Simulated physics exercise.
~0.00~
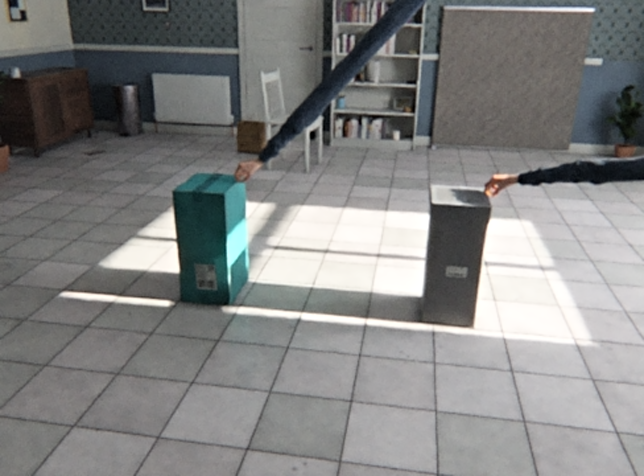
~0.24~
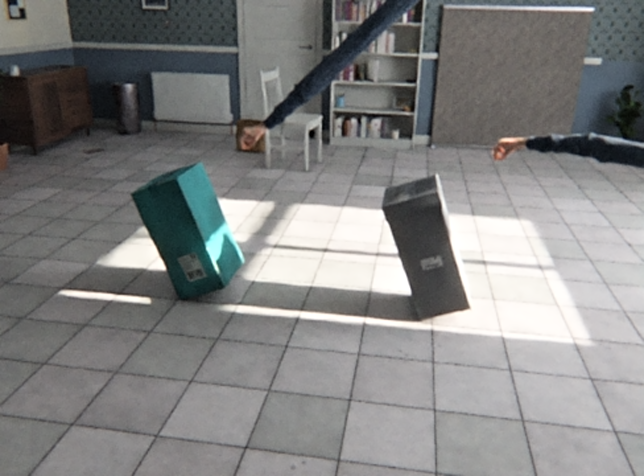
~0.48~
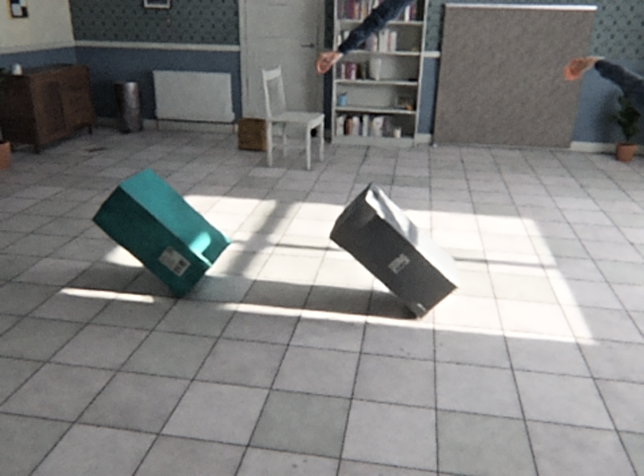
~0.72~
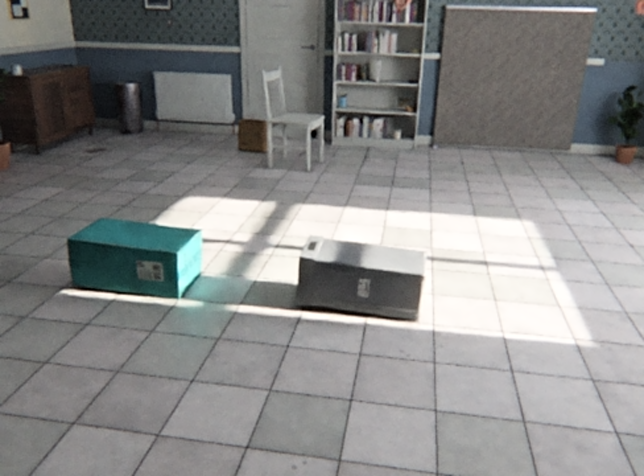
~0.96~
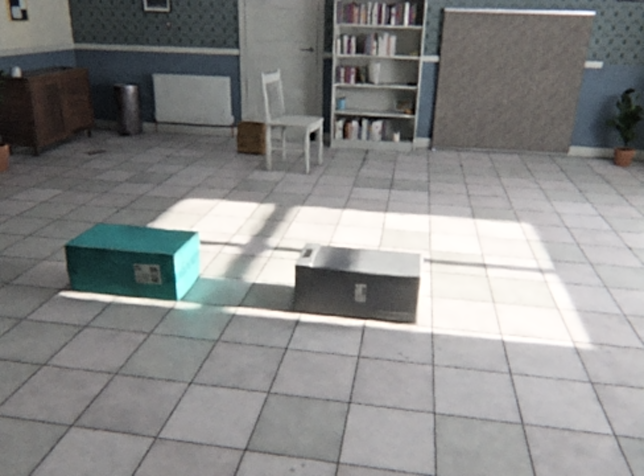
A teal box and a grey box, pushed by hands, topple left onto their sides.
